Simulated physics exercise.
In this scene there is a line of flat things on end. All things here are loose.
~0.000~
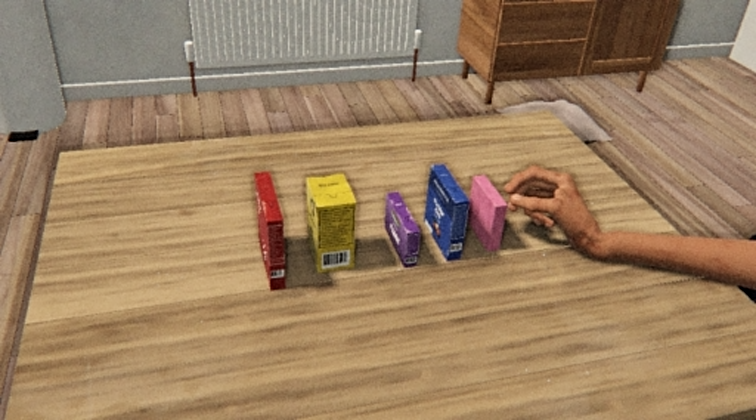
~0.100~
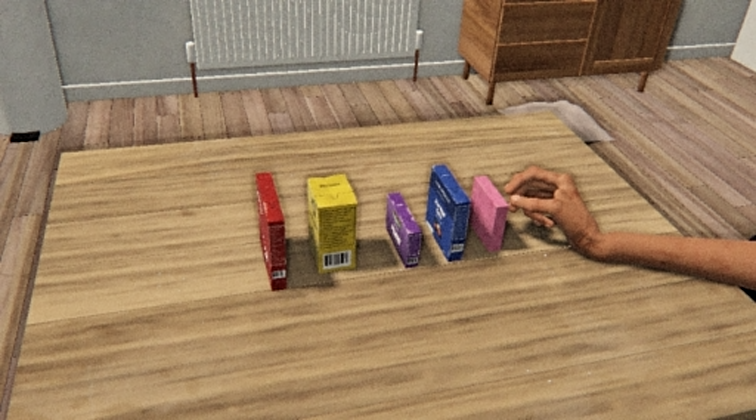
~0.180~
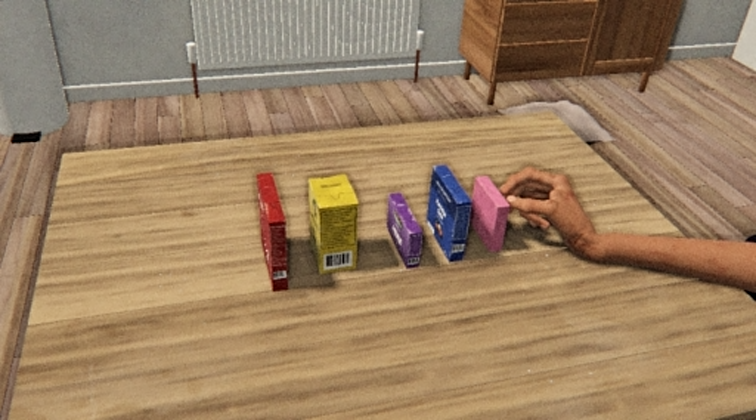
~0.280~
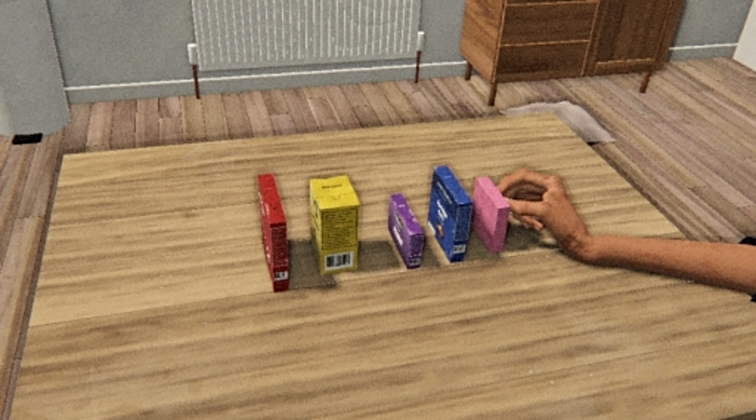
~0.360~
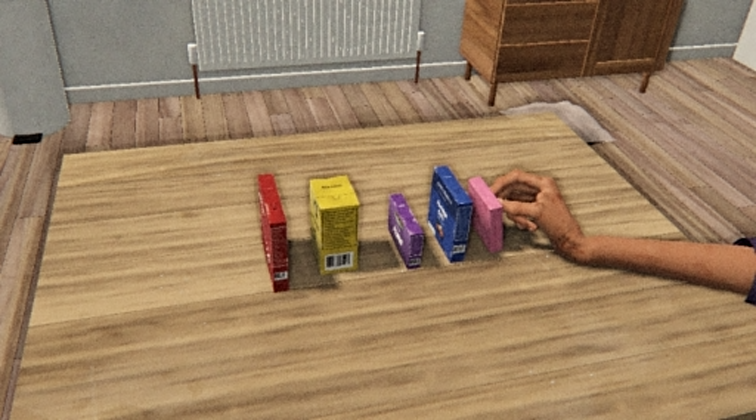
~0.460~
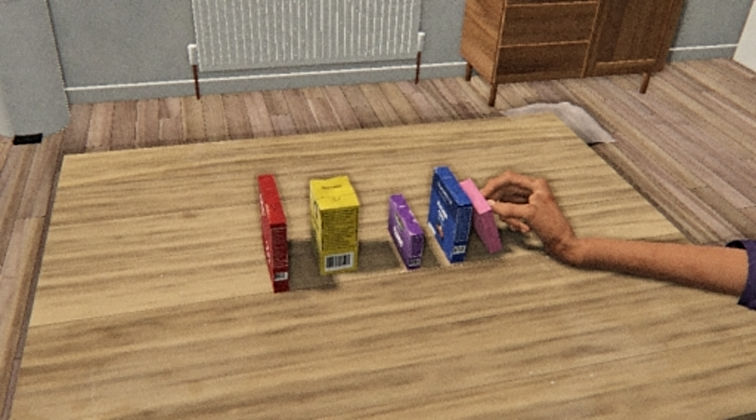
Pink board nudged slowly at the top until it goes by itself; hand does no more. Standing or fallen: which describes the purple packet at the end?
My forecast is that it collapses.
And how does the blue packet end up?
In the end, the blue packet comes down.
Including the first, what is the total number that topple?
3 in total.
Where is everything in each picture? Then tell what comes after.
The first frame shows purple packet (401, 229); blue packet (445, 212).
The second frame shows blue packet (447, 213); yellow packet (332, 224).
The third frame shows blue packet (448, 213); yellow packet (333, 224).
The fourth frame shows blue packet (449, 214); yellow packet (334, 225).
The fifth frame shows pink board 9° over; blue packet (449, 214); yellow packet (334, 225).
The sixth frame shows pink board 21° over; purple packet (405, 231); blue packet (449, 215).
After 0.66 s, pink board 54° over; blue packet turned 26° from how it was put.
After 0.76 s, pink board 69° over; purple packet turned 35° from how it was put near (391, 233); blue packet turned 50° from how it was put.
After 0.86 s, pink board 80° over; purple packet on its side near (373, 246); blue packet turned 68° from how it was put.
After 0.96 s, pink board 90° over; purple packet on its side near (373, 247); blue packet turned 72° from how it was put.
In the end (1.6 s), toppled on the table, blue packet and purple packet; yellow packet unmoved. At the end, from the last picture's camera, purple packet near (373, 247).
